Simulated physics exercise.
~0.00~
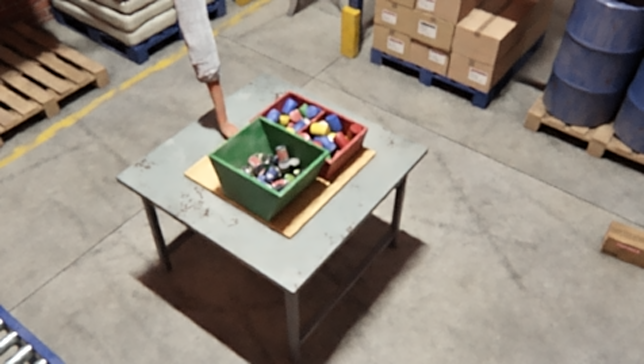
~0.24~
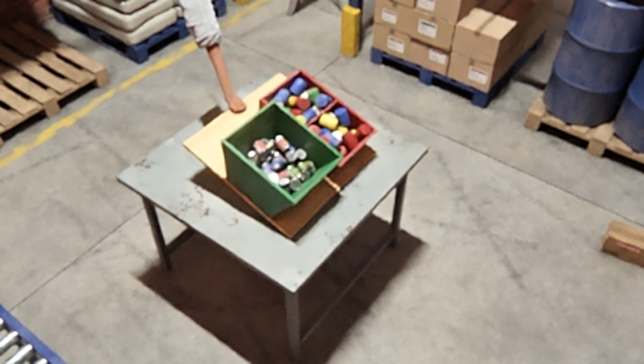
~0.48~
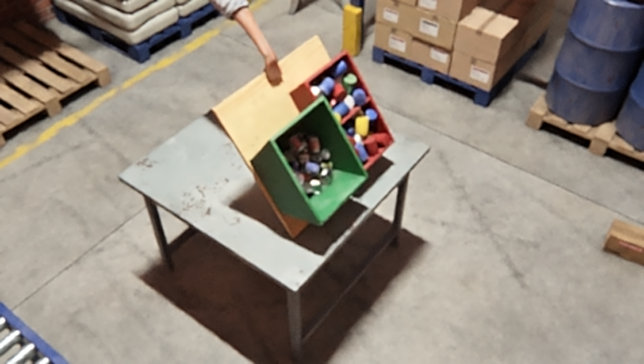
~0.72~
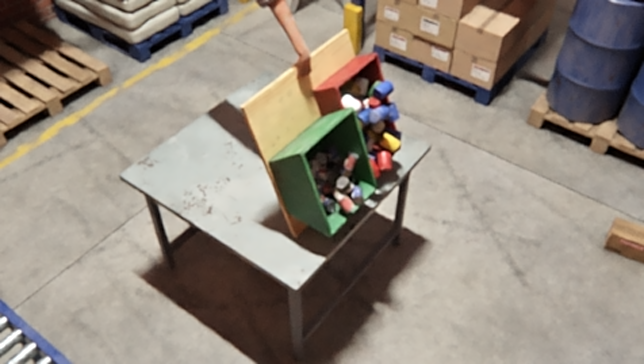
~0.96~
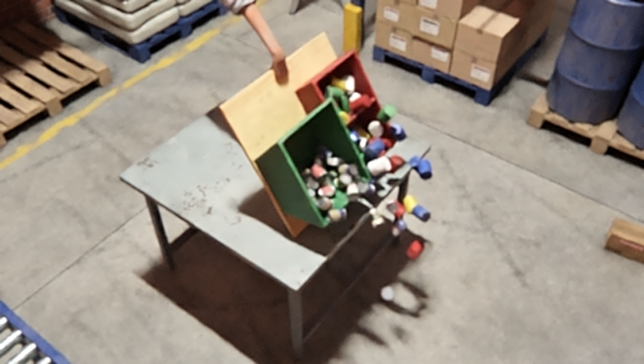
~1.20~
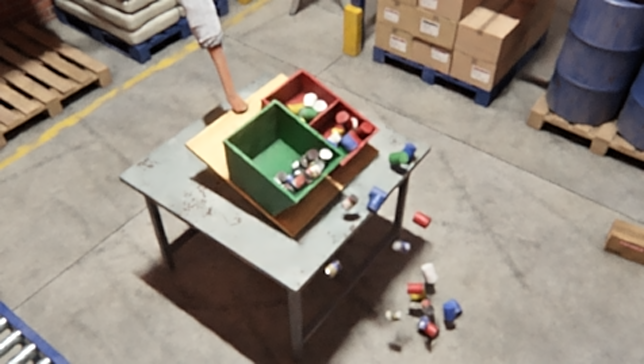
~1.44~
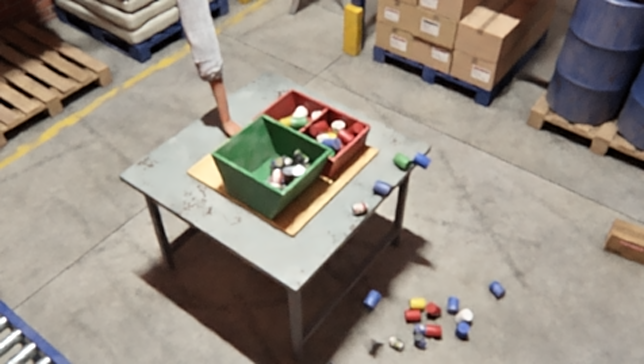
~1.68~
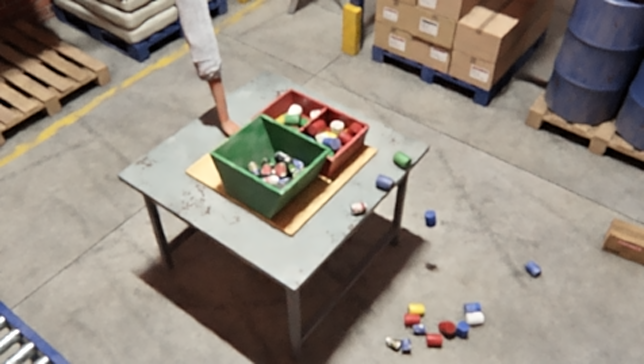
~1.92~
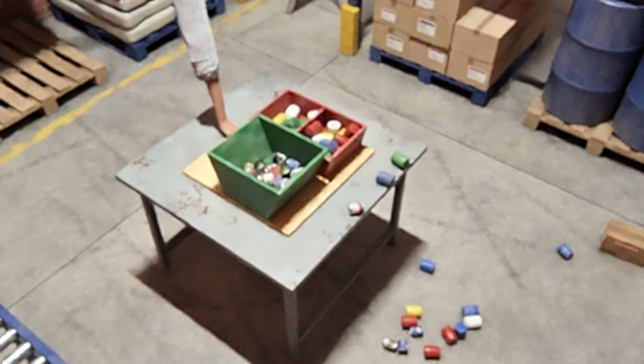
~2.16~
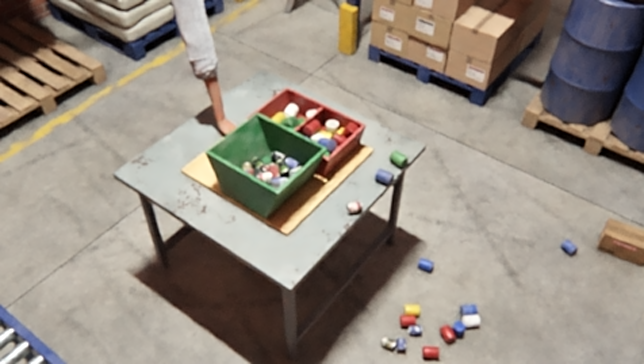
A green tote and a red tote, both holding small colourful containers, sit on a wooden board atop a grey metal table in a warehouse, seen from above. Pallets, cardboard boxes and blue drums stand around the concrete floor. A hand at the board's far left edge lifts it steeply, tipping both totes toward the right. Containers slide, then tumble over the rims and off the table's edge. The hand lowers the board flat again as pieces scatter and roll across the floor. Finally, many containers remain in the totes, a few rest on the tabletop, and others lie still below.
